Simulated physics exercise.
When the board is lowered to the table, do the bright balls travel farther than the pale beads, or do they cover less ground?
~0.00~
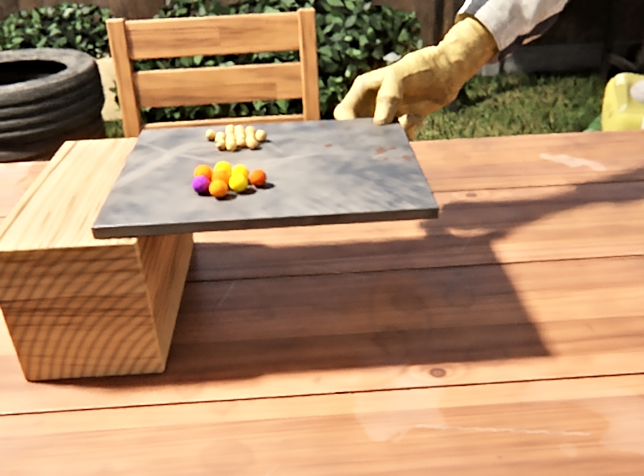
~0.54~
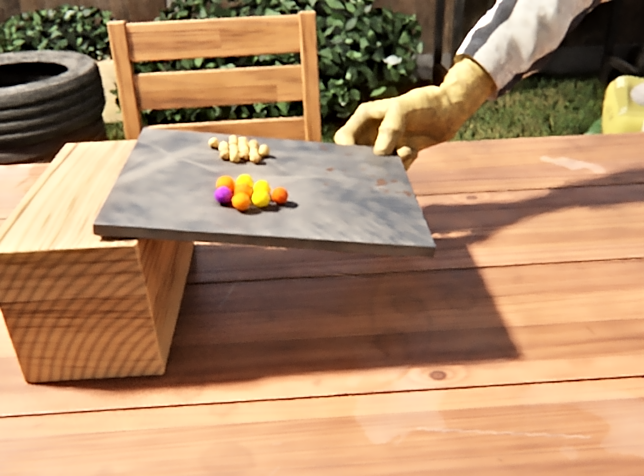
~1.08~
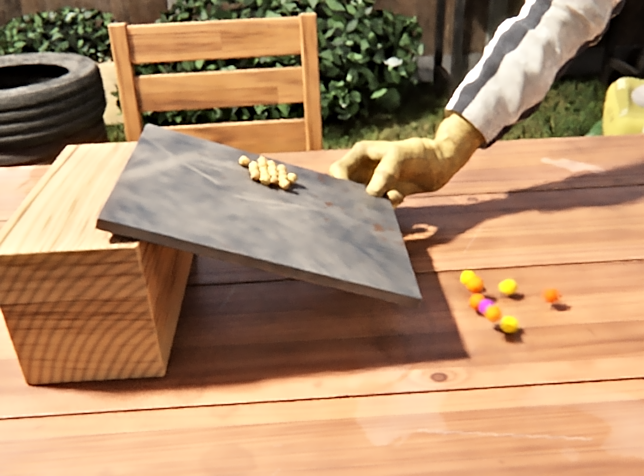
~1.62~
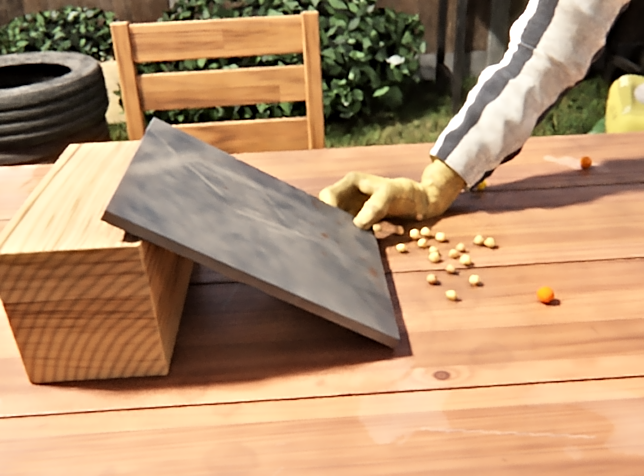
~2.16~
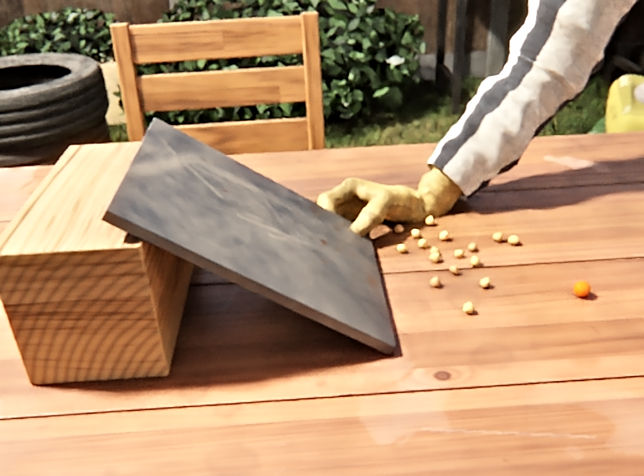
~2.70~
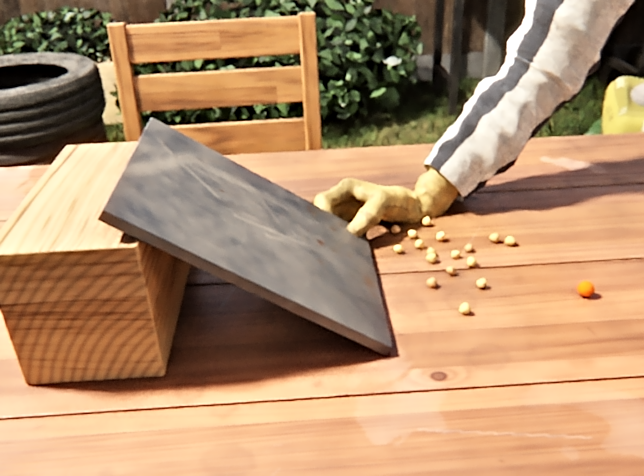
The bright balls, which start nearer the viewer, travel farther than the pale beads. Only an orange one is still in view on the table, beyond the pale beads scattered near the board.
